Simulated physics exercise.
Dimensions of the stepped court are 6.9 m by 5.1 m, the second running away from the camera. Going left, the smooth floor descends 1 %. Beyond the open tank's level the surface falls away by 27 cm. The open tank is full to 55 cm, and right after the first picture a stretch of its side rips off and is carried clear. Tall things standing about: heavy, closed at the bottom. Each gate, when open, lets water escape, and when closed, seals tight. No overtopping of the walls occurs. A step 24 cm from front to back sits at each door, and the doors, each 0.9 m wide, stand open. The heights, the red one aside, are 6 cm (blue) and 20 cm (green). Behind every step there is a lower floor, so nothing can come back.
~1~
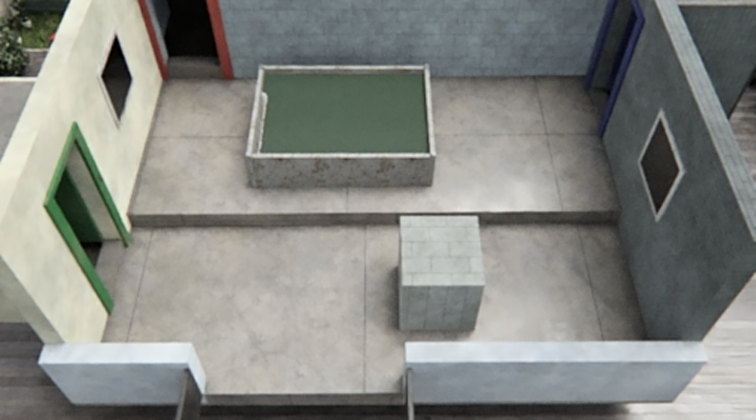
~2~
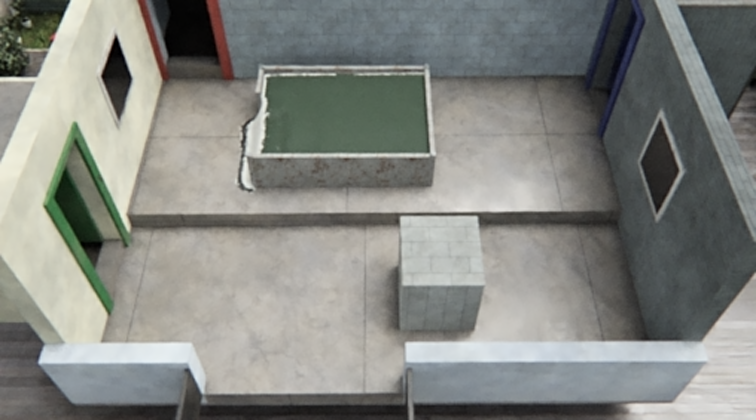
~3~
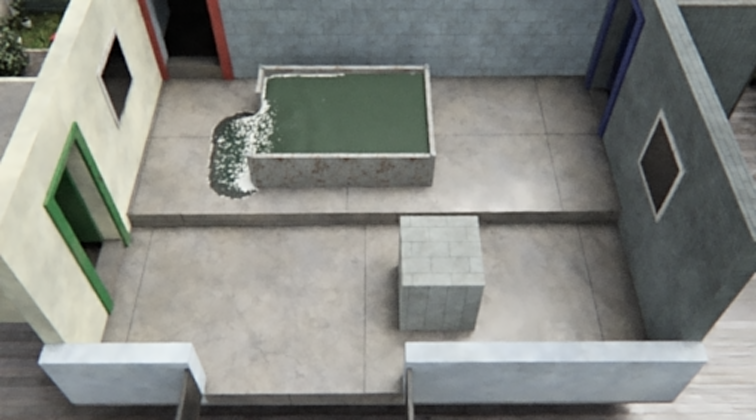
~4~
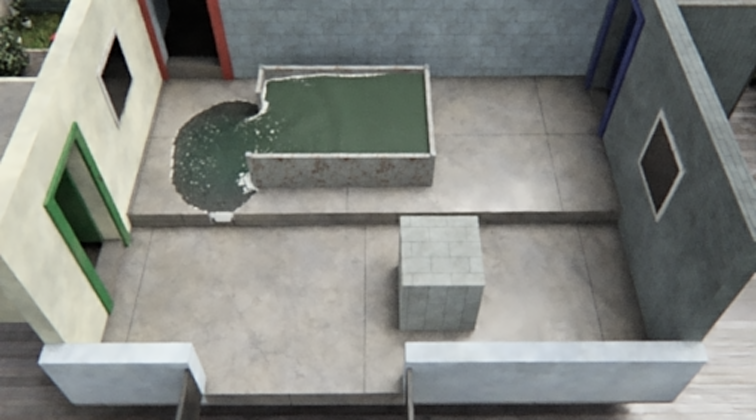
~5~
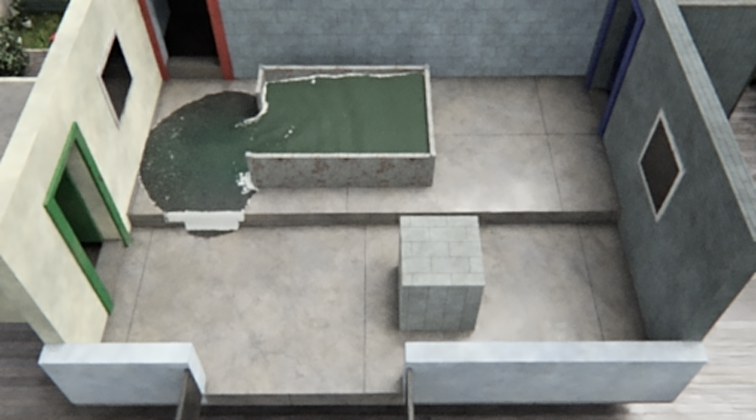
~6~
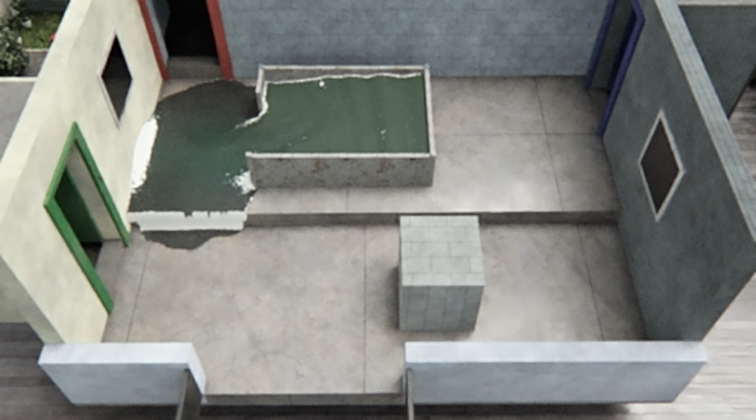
Stepped walled court, green water bursting from the left side of an open tank, spreading across floor and over the step.
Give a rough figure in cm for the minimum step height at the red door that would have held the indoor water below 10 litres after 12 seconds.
29 cm.
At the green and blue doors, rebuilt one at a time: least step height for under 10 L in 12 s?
Some 16 cm for green, some 8.5 cm for blue.
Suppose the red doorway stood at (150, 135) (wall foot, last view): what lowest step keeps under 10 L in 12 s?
Roughly 32 cm, give or take.
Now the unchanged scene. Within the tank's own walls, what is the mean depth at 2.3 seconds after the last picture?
Some 23 cm.
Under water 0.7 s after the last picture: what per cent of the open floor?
Some 20 per cent is wet.
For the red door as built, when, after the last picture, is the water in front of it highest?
That happens close to 2.0 s on the clock.
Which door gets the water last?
Last: Blue.
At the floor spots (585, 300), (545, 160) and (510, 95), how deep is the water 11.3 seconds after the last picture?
That's 6, 2 and 3 cm, in the order given.
Then, 0.7 s after the last picture water covers 20 % of the floor, deepest (38 cm) near (141, 163); 12 cm at the red door, 0 litres in over its 26 cm step.
Then, 2.3 s after the last picture water covers 35 % of the floor, deepest (37 cm) near (97, 362); 28 cm at the red door, 15 litres in over its 26 cm step.
Then, 11.3 s after the last picture water covers 90 % of the floor, deepest (12 cm) near (93, 376); 8 cm at the red door, 21 litres in over its 26 cm step.
At the red door as built, the water peaked near 29 cm, 2.1 s after the last picture.
Run again over the same 12 s with other heights there, 22 litres in over 26 cm, 1 litre over 35.5 cm. The limit of 10 litres is kept from about 29 cm up.
